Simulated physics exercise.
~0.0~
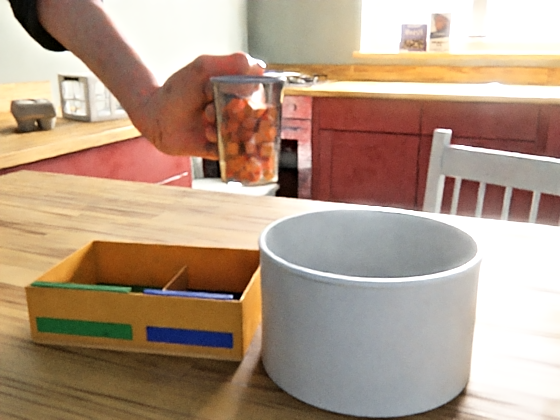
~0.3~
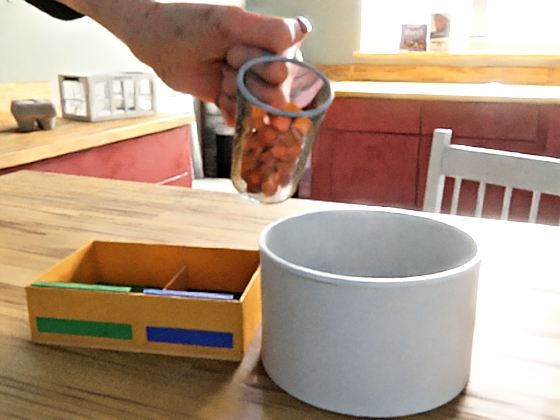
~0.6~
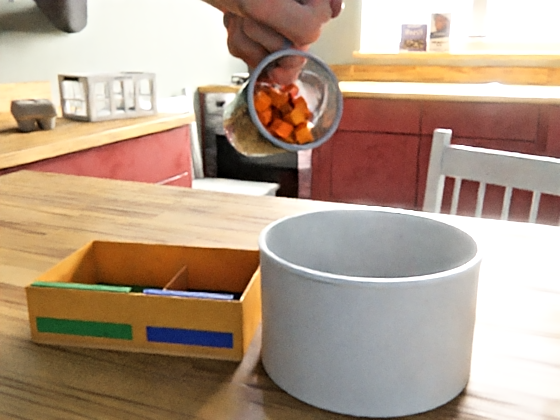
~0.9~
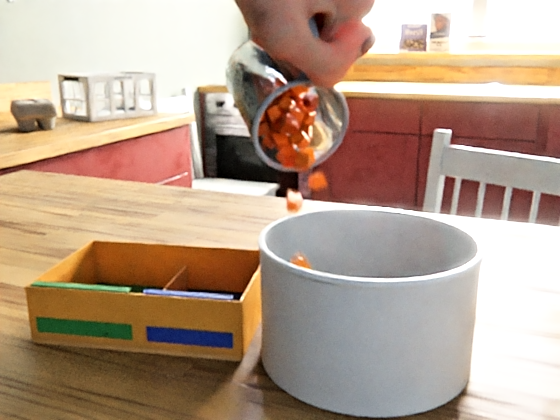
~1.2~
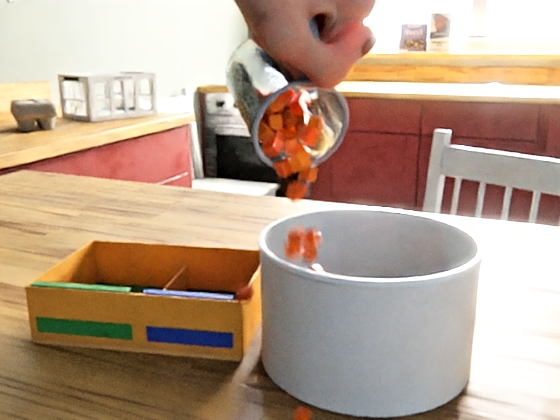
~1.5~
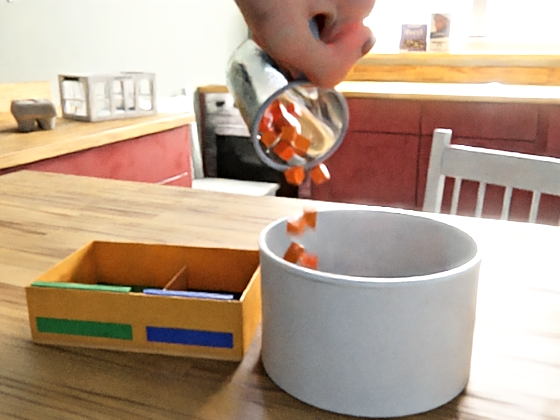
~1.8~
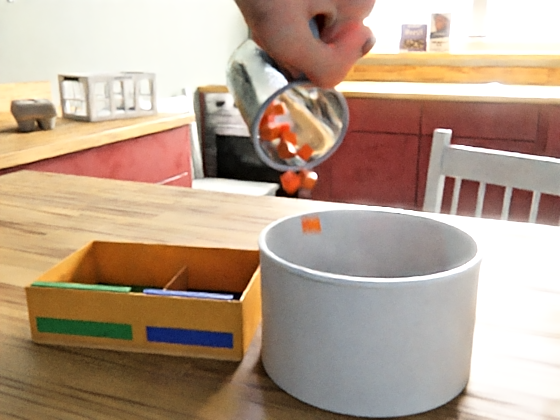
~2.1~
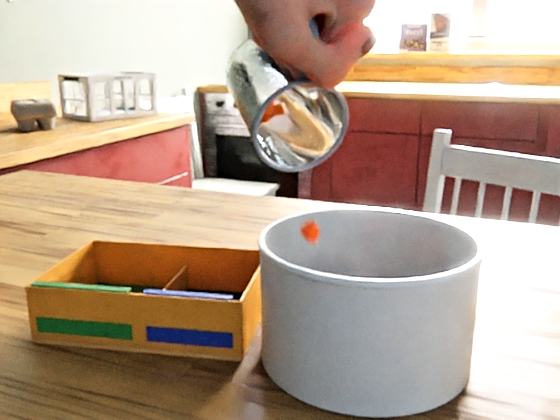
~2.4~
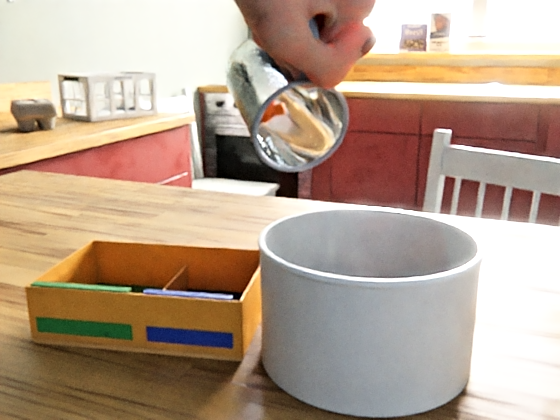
A hand tipped a clear cup of orange carrot cubes over a white pot on a wooden table, beside a small divided box, and the cubes tumbled mostly into the pot until the tilted cup looked nearly empty.
